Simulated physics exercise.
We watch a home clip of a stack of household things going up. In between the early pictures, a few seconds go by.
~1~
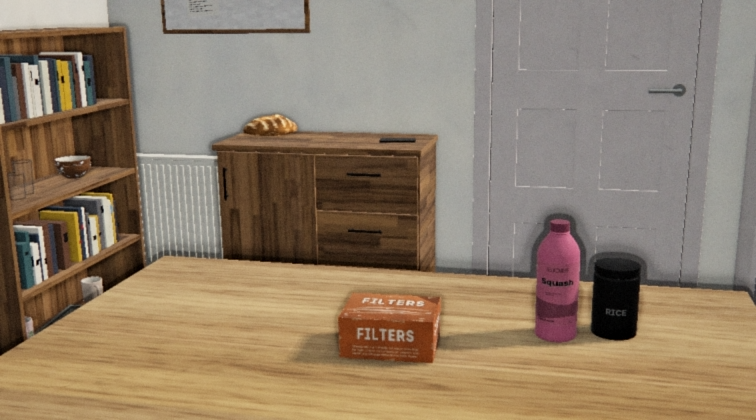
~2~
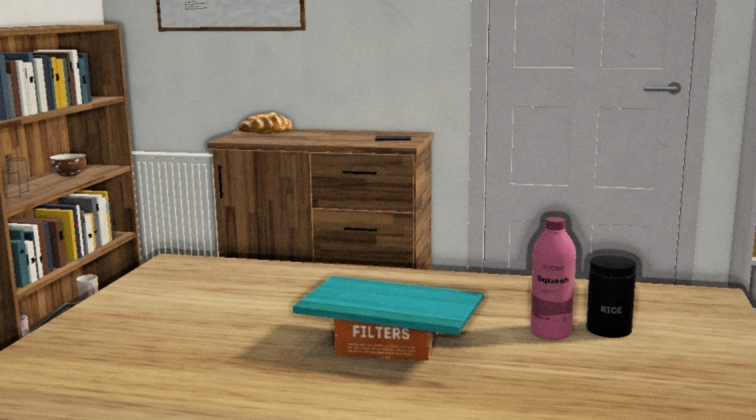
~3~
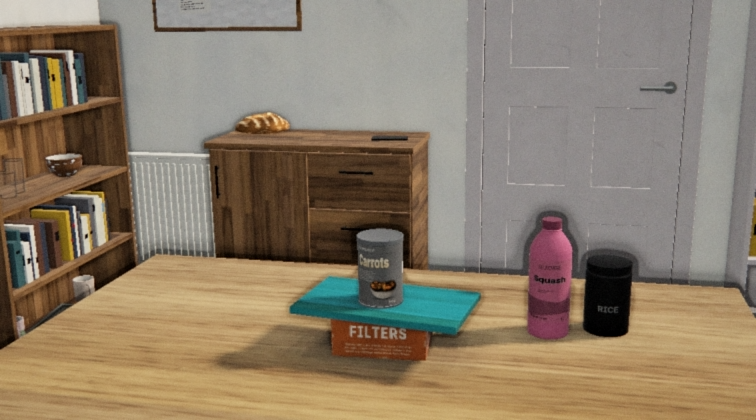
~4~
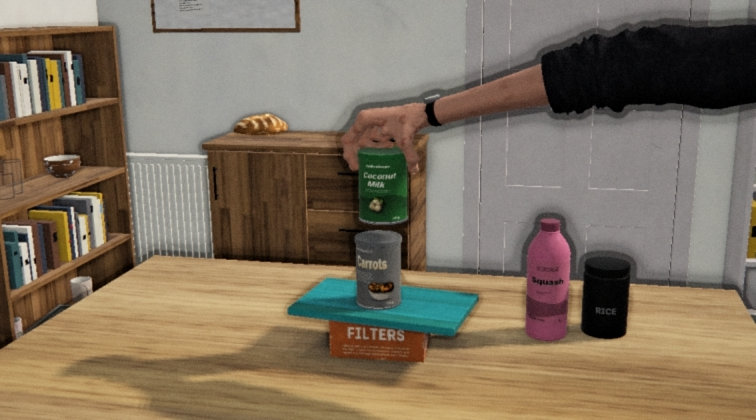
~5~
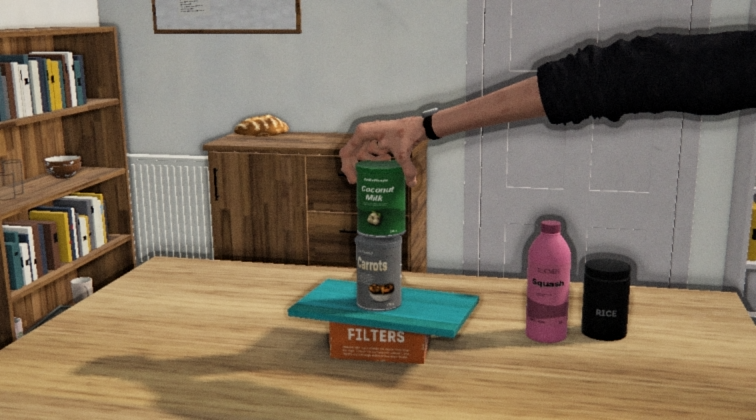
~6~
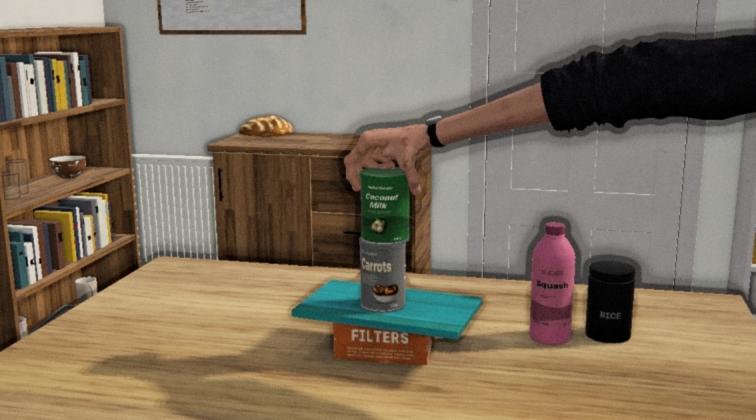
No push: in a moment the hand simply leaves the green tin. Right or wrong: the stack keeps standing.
Right, it keeps standing.
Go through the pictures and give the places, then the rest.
In the first frame, the last thing is not in view yet; pink bottle (558, 279).
In the second frame, the last thing is not in view yet; orange box (387, 324).
In the third frame, the last thing is not in view yet; black jar (608, 296).
The fourth frame shows on its way; green tin (383, 185); grey tin (378, 270).
The fifth frame shows on its way; green tin (381, 198); turquoise board (385, 306).
The sixth frame shows set down, still held; green tin (385, 206); pink bottle (552, 282).
Then, 0.50 s after the last picture, nothing has stirred.
Then, 1.30 s after the last picture, green tin resting near (385, 206).
At rest, all 6 in place. Seen from the same camera at the end, green tin near (386, 207). The pile keeps its balance.
